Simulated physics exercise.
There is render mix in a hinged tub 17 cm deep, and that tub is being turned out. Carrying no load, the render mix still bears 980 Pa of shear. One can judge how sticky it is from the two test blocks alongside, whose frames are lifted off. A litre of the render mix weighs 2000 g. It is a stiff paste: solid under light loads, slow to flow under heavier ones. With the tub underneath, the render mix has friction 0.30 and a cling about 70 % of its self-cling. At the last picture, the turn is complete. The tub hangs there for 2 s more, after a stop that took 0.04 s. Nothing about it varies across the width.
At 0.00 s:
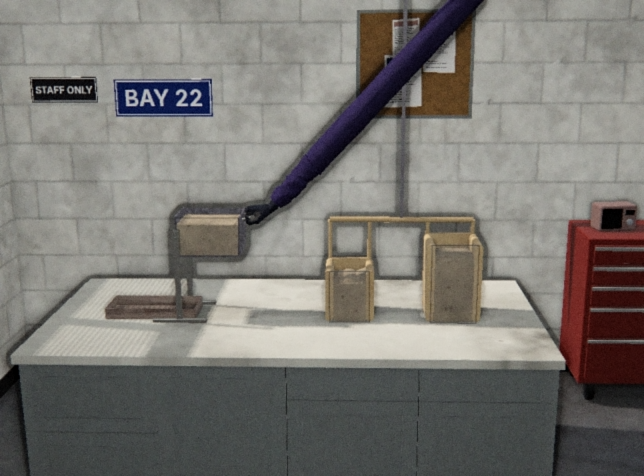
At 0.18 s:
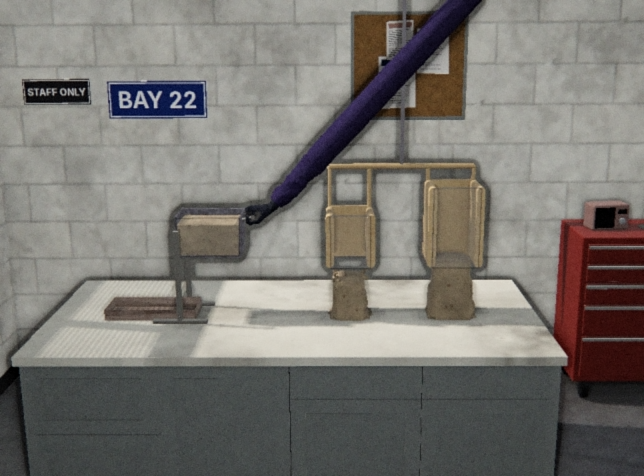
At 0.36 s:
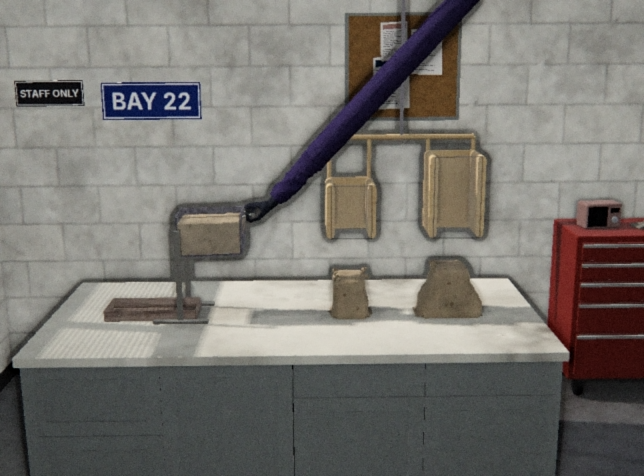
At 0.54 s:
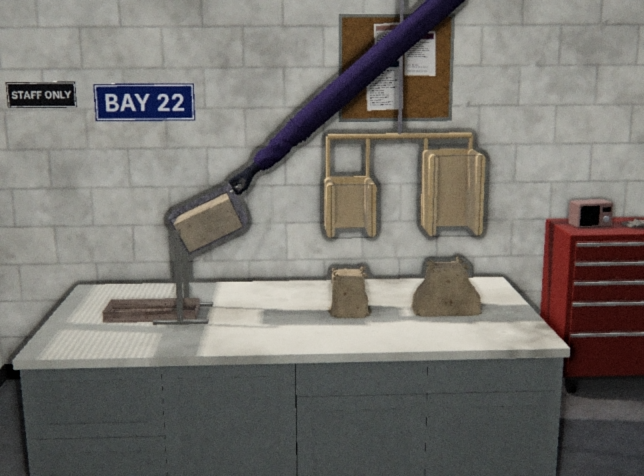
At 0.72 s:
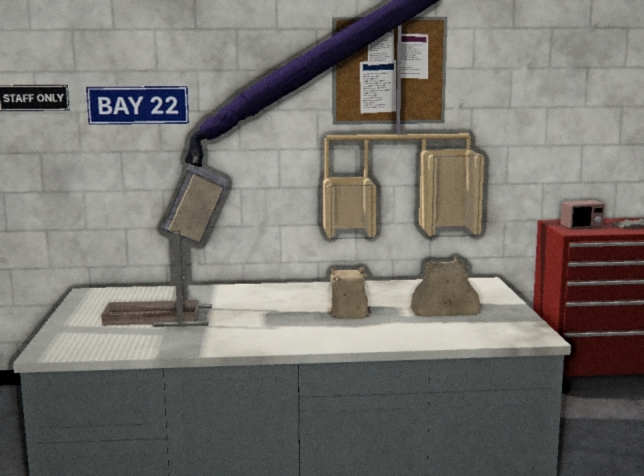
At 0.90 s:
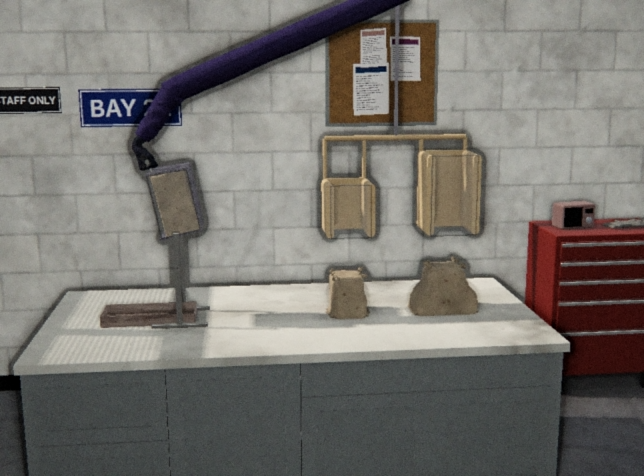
Purple-sleeved arm tilting a hinged tub of beige mix onto its side after paired moulds rise off two slumping blocks.
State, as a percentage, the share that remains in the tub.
28 %.
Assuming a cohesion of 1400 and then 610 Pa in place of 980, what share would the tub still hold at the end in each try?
Try one gives 12 per cent, try two gives 25 per cent.
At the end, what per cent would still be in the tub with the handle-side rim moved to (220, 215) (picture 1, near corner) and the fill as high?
Some 35 percent would still be in the tub at the end.
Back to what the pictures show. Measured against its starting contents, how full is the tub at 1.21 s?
Around 30 percent stays in the tub.
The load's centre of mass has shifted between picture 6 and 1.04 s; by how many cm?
8 cm.
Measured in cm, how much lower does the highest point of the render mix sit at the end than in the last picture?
Roughly 19 cm.
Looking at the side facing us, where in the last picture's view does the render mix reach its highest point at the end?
Close to pixel (175, 216).
By 1.04 s, the tub is at 100 degrees and holds 68 %.
By 1.21 s, the tub is at 100 degrees and holds 29 %.
By 1.38 s, the tub is at 100 degrees and holds 28 %.
By 1.55 s, the tub is at 100 degrees and holds 28 %.
By 2.90 s, at the end, the tub is at 100 degrees and holds 28 %.
